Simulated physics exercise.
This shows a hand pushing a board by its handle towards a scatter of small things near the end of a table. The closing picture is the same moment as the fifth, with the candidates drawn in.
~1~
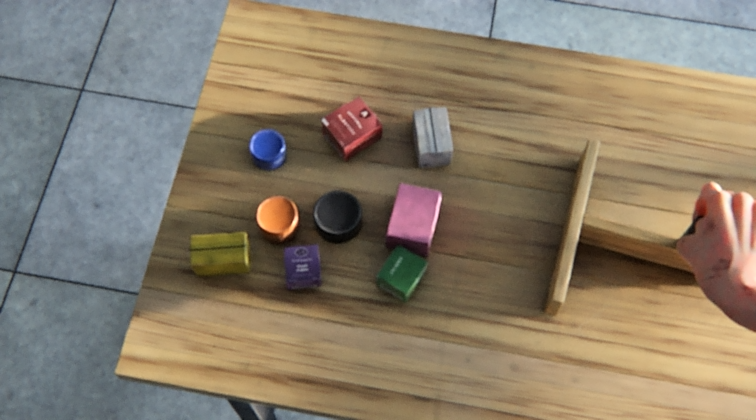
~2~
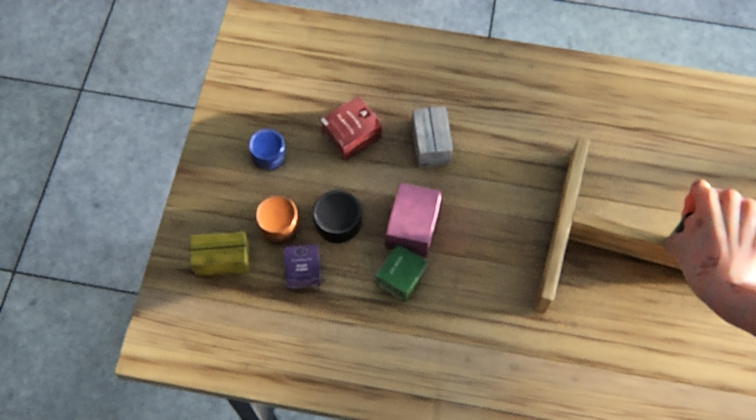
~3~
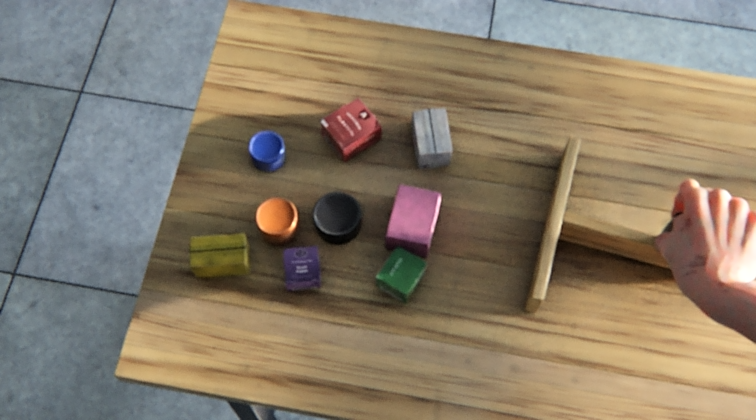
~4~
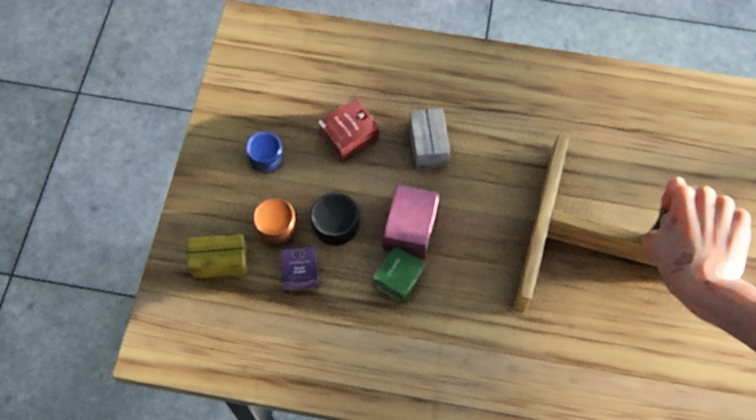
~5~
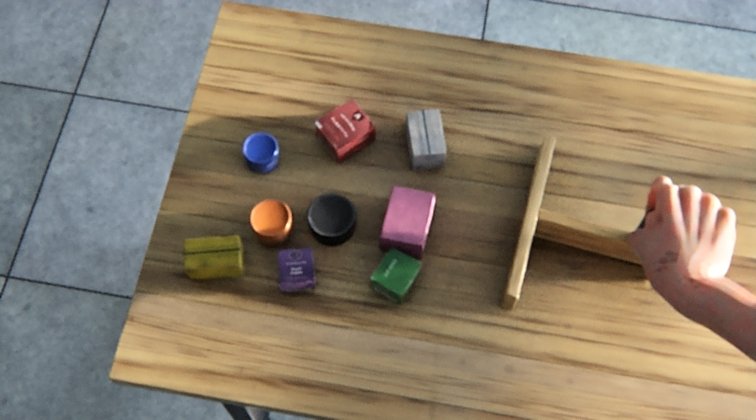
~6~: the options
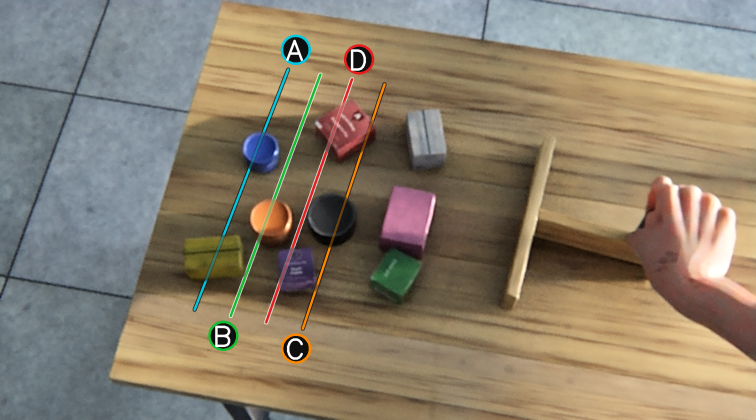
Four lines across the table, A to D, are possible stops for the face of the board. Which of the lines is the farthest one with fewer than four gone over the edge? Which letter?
It can go as far as A.
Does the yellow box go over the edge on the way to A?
By then, yes.
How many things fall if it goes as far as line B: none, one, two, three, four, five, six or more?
The count is none.
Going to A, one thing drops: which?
The yellow box goes over.
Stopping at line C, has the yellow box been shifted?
By then, no.
On the marked copy, A at (244, 182); B at (278, 188); C at (346, 199); D at (312, 193).
Following A. Soon after the start, board (427, 195); green packet (380, 275); white box (419, 137).
Later, board (324, 178); yellow box (194, 256); orange tub (220, 224).
In the end, board (244, 165); yellow box over the edge; black jar (175, 174); one fallen.
As for the rest, B is within the limit but short; C is within the limit but short; D is within the limit but short.
